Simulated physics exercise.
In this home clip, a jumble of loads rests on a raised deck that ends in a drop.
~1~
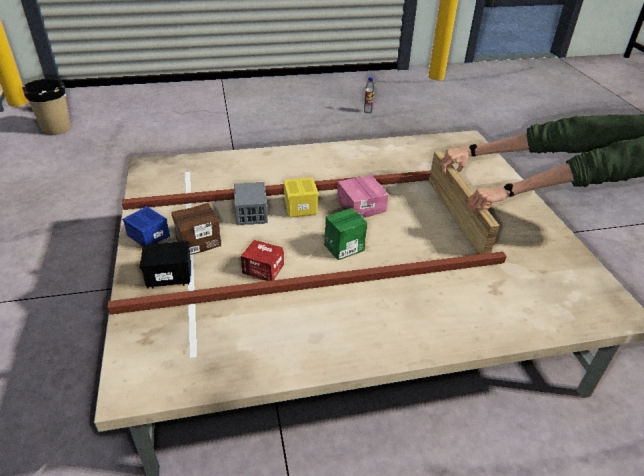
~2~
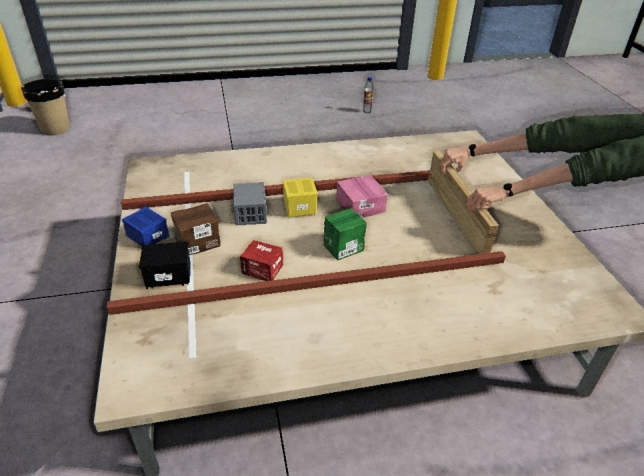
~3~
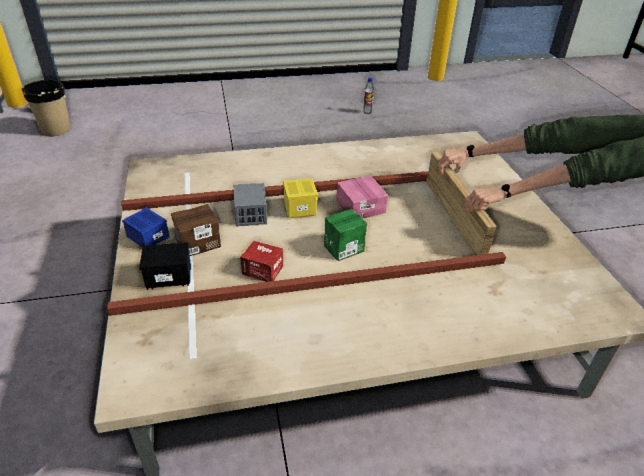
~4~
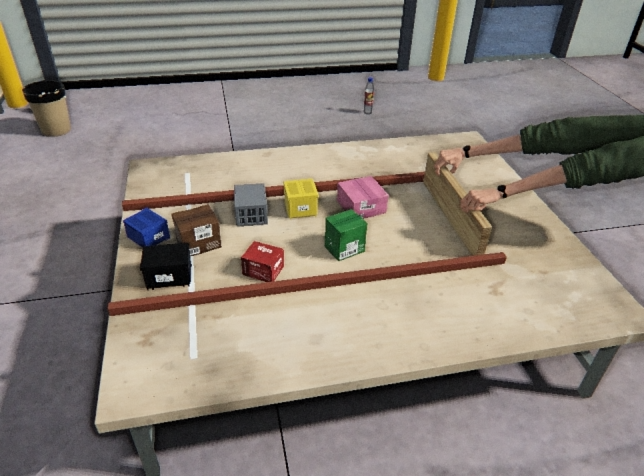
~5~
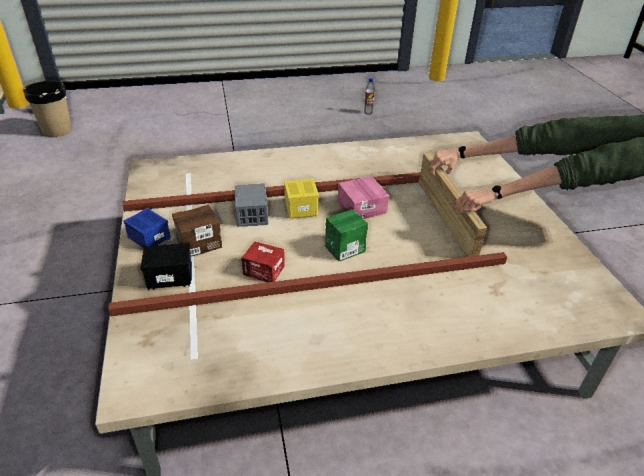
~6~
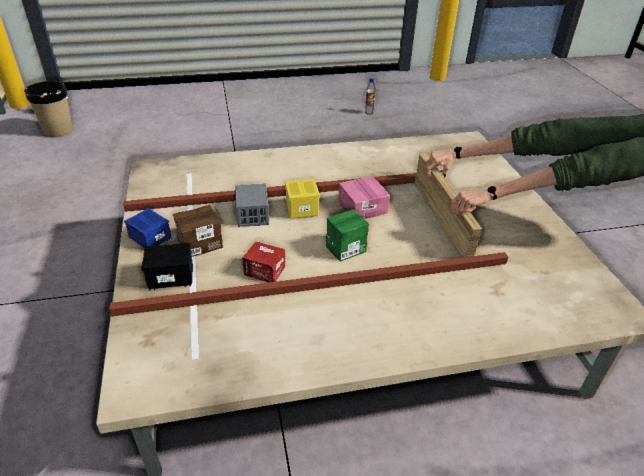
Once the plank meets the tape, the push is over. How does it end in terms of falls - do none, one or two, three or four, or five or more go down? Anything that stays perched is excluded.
The drop will claim one or two of them.
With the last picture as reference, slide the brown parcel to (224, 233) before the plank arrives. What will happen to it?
Lab note: From that start it stays aboard.
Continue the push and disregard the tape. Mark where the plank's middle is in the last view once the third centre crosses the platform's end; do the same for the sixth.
The middle is at about (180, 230), later at about (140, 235).
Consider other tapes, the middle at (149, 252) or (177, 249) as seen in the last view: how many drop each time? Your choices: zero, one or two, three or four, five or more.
In order: 5 or more and three to four.
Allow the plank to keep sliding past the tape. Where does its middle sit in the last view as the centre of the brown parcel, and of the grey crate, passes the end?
Roughly (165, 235); for the second one, roughly (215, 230).
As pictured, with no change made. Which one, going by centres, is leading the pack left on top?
Foremost is the yellow tote.
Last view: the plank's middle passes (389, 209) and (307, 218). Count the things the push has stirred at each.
The count reaches 1 first and 5 second.
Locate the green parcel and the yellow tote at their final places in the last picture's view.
In the last picture, roughly (173, 252) and (132, 216).
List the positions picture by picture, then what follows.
The first picture shows blue tote (147, 228); black tote (167, 265); brown parcel (197, 229); plank (460, 201); tape (190, 246).
The second picture shows black tote (166, 265); yellow tote (300, 198).
The third picture shows brown parcel (196, 231); pink parcel (362, 198).
The fourth picture shows blue tote (147, 229); red box (263, 262).
The fifth picture shows black tote (168, 267); grey crate (251, 205).
The sixth picture shows blue tote (148, 230); black tote (169, 267); brown parcel (198, 231); plank (444, 203); tape (192, 247).
Early on, none off yet; blue tote at rest near (148, 230); black tote at rest near (169, 267); brown parcel at rest near (198, 231).
A while later, none off yet; blue tote at rest near (148, 230); black tote at rest near (169, 267); brown parcel travelled a little near (190, 234).
Further along, none off yet; blue tote travelled about its own width near (122, 237); black tote at rest near (169, 267); brown parcel travelled a little near (181, 236).
Finally, the number that fall off is one or two; lost, grey crate and blue tote.
